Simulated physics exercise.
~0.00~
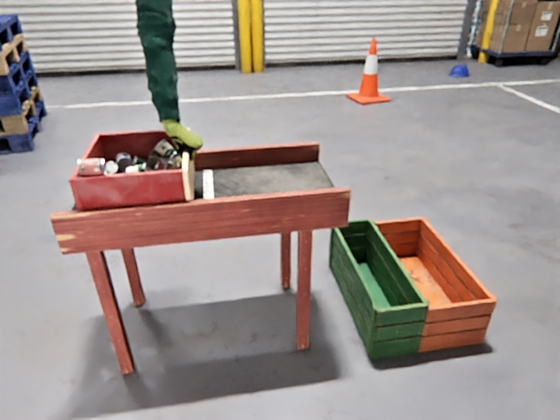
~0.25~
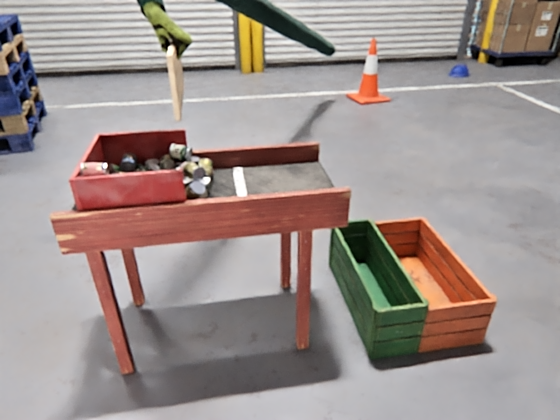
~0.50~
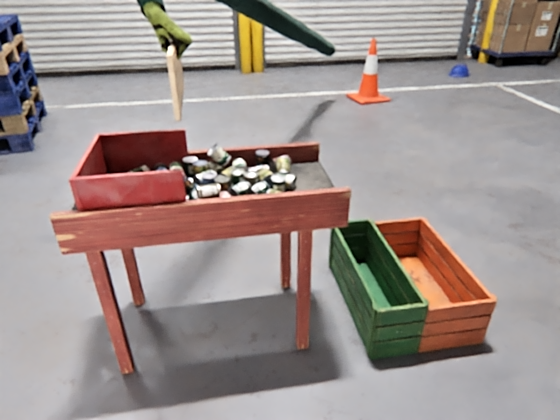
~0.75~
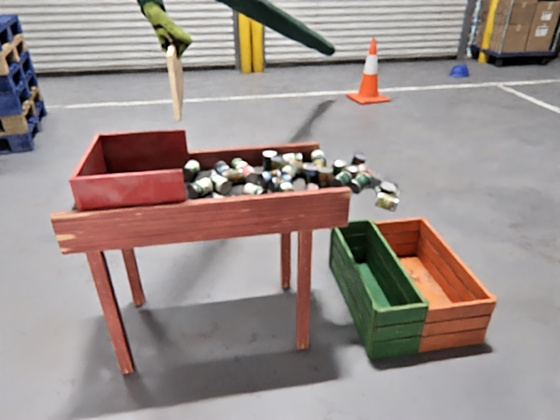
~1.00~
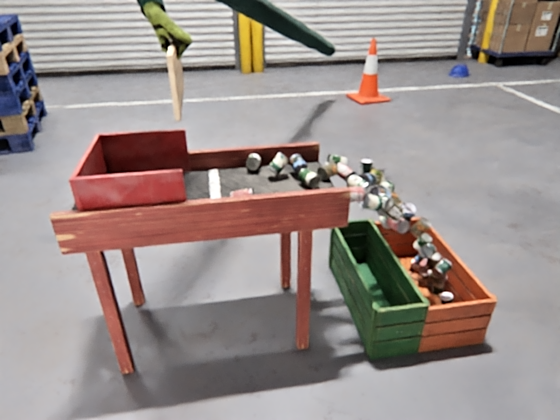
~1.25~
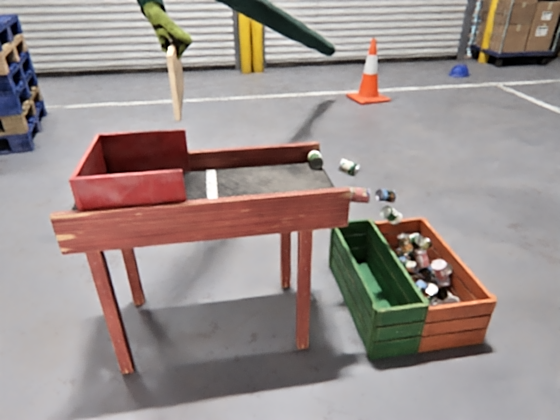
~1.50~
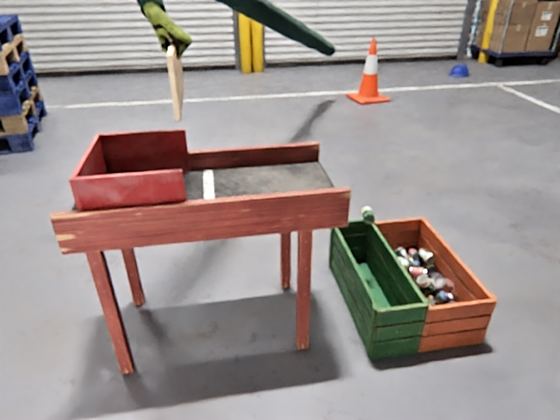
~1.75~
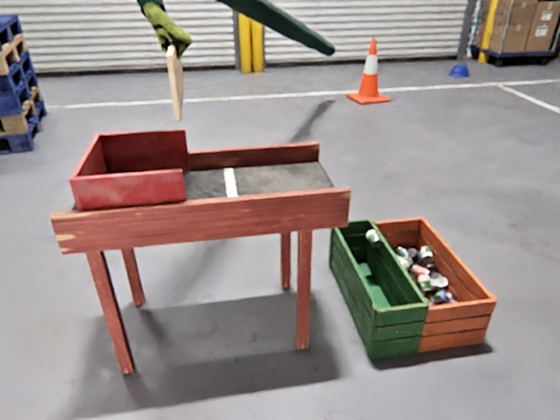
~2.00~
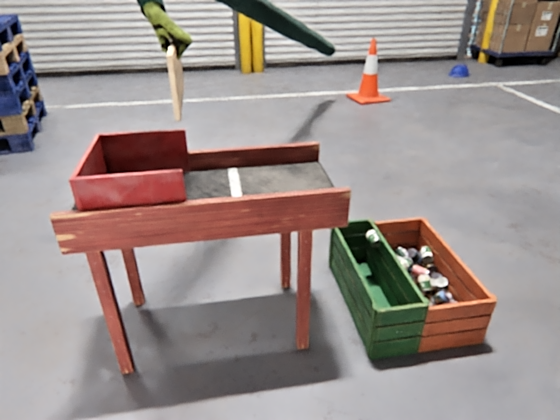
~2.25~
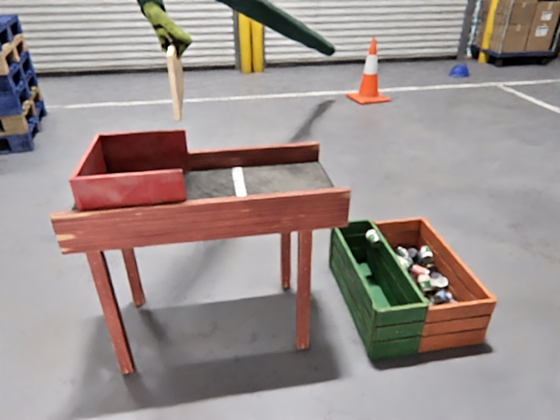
To begin with, a green arm with a gloved gripper holds a wooden gate at the side of a red pen heaped with small tins on a raised belt. The arm lifts the gate clear and holds it above the pen. The loose tins spread rightward along the dark belt in a crowded stream, emptying the pen. They tumble off the right end, arcing over the near green tub into the orange tote beyond. The last few drop, one landing by the green tub's far end, and nearly all the tins lie still in the orange tote.
